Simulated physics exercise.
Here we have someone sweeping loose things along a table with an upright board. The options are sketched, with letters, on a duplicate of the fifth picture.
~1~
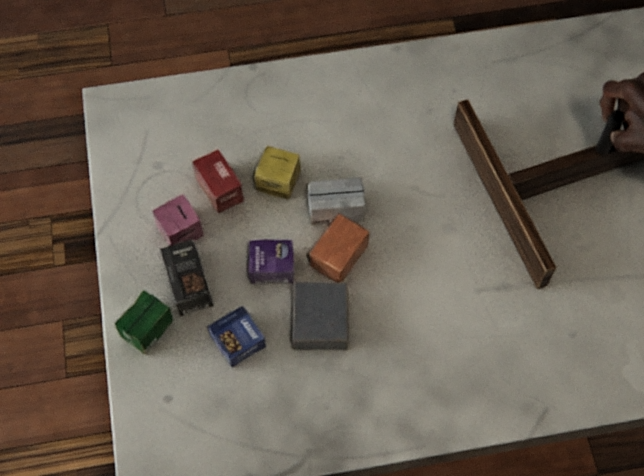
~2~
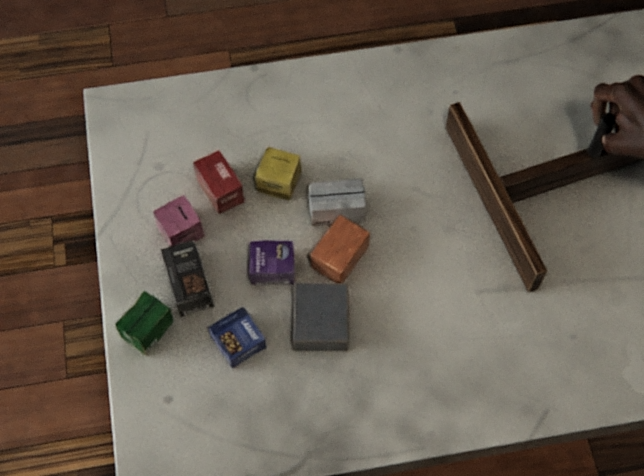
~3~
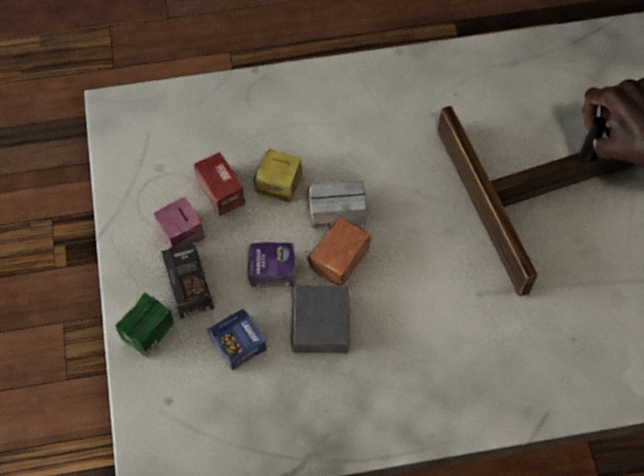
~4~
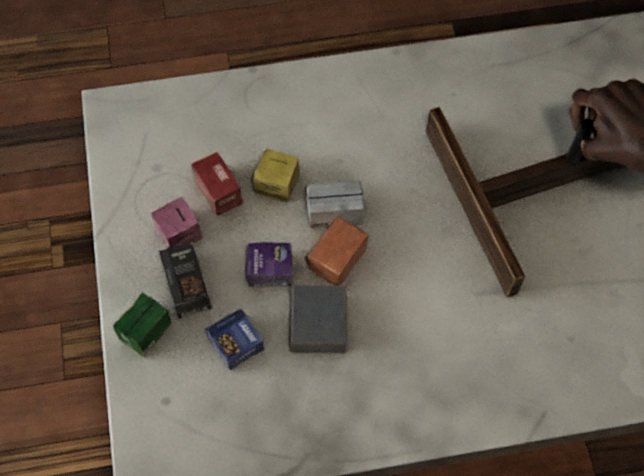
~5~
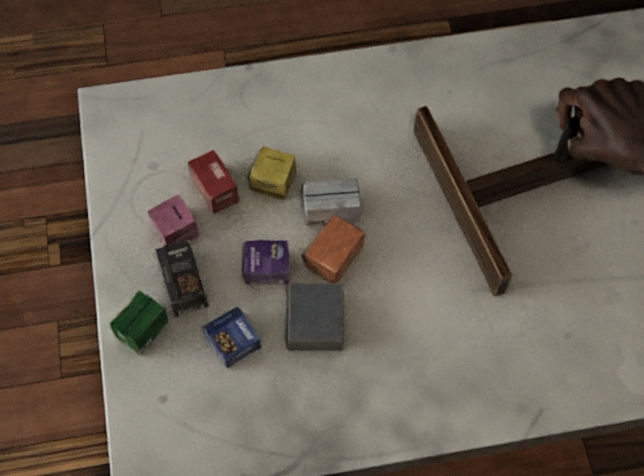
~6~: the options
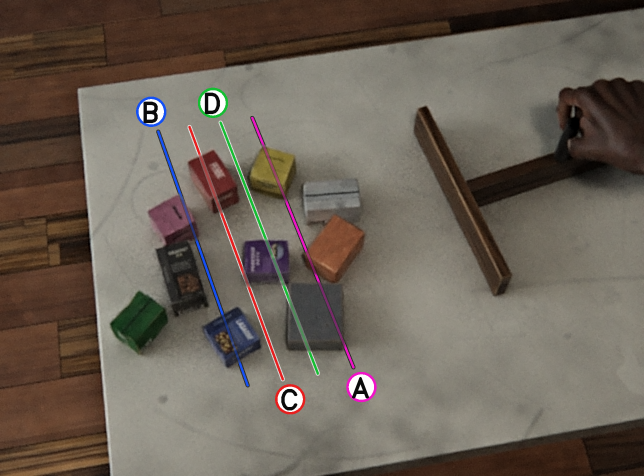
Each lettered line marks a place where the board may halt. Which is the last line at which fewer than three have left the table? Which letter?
Up to line B.
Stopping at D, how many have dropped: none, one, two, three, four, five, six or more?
By then, none.
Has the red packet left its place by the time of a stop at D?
Yes.
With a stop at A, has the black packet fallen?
No.
On the marked copy, A at (300, 235); B at (200, 250); C at (233, 245); D at (266, 240).
Following B. Soon after the start, board (370, 203); white box (326, 205); green box (140, 323).
Later, board (276, 217); red packet (199, 189); blue packet (227, 338).
In the end, board (201, 229); green box (101, 346); black packet (105, 290); none fallen.
As for the rest, A is within the limit but short; C is within the limit but short; D is within the limit but short.
